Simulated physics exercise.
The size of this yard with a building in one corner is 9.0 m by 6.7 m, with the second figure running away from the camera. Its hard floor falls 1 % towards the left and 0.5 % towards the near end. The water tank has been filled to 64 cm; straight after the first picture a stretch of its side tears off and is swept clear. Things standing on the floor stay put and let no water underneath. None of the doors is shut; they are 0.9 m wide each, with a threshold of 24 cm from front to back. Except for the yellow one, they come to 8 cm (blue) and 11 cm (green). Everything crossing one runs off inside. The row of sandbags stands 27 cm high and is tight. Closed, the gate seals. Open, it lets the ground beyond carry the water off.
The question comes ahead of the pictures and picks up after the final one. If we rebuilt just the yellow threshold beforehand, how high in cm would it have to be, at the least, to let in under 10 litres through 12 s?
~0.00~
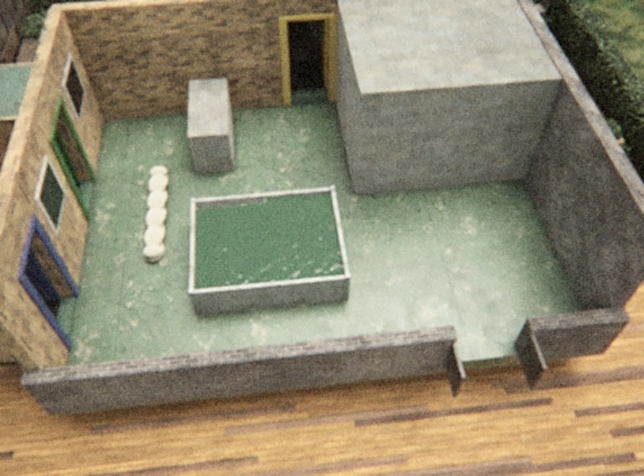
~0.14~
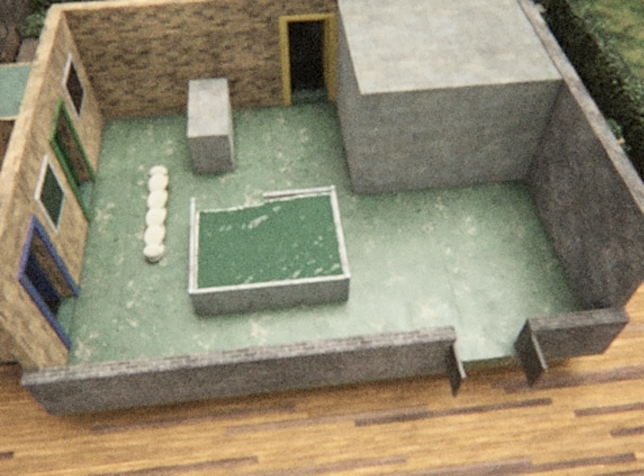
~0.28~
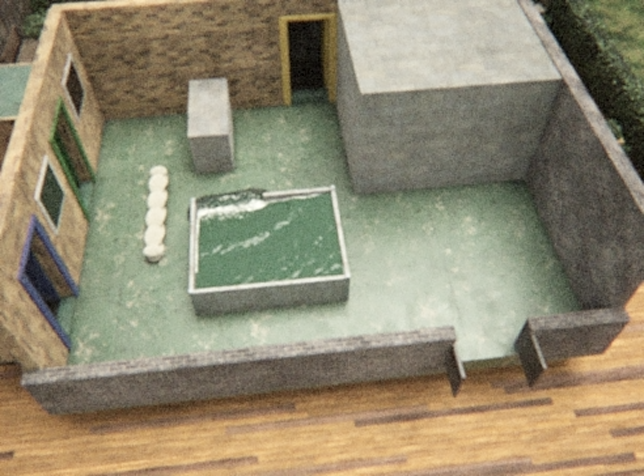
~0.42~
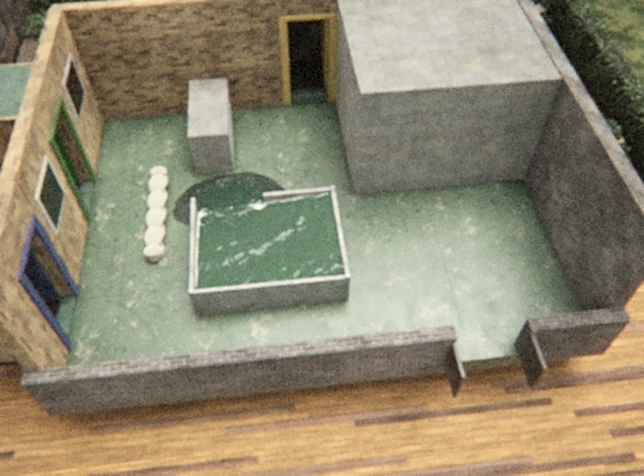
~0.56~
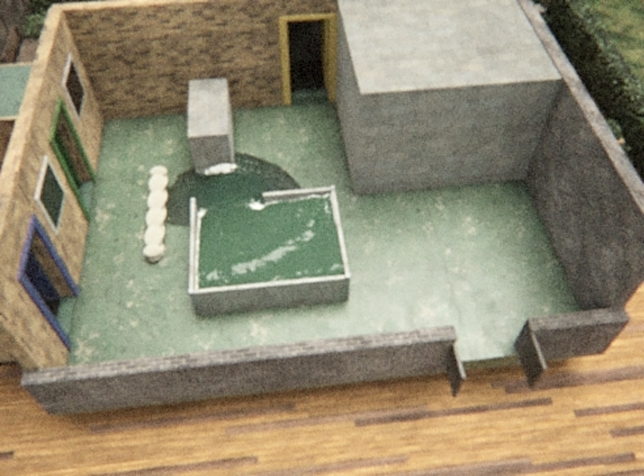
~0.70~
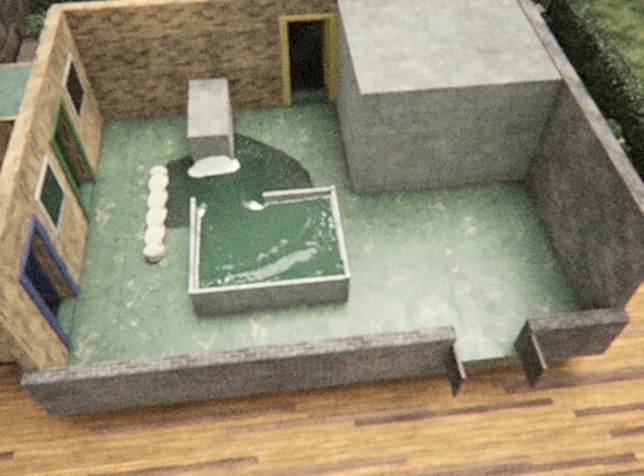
I would say 22 cm at minimum.
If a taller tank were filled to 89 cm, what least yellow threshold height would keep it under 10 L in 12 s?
Roughly 34 cm high.
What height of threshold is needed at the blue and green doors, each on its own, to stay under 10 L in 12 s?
About 12.0 cm at blue and about 7.5 cm at green.
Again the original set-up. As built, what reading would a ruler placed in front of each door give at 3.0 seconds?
Depth at yellow 26 cm, at blue 0 cm, at green 5 cm.
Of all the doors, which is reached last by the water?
Last in line is the blue one.
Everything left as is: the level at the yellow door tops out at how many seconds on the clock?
The depth peaks at about 3.0 seconds.
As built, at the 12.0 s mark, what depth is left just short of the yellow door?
It comes to about 6.5 centimetres deep.
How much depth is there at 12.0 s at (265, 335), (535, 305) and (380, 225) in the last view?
Around 8 cm, 2 cm and 2 cm.
After 1.4 s water covers 20 % of the floor, deepest (44 cm) near (215, 178); it has not reached the yellow door.
After 3.0 s water covers 35 % of the floor, deepest (32 cm) near (215, 178); 26 cm at the yellow door, 9 litres in over its 19 cm threshold.
After 12.0 s water covers 85 % of the floor, deepest (13 cm) near (71, 334); 6 cm at the yellow door, 22 litres in over its 19 cm threshold.
At the yellow door as built, the water arrived by 1.7 s and peaked near 26 cm at 3.0 s.
Run again over the same 12 s with other heights there, 20 litres in over 19.5 cm, 3 litres over 26 cm. The limit of 10 litres is kept from about 22 cm up.
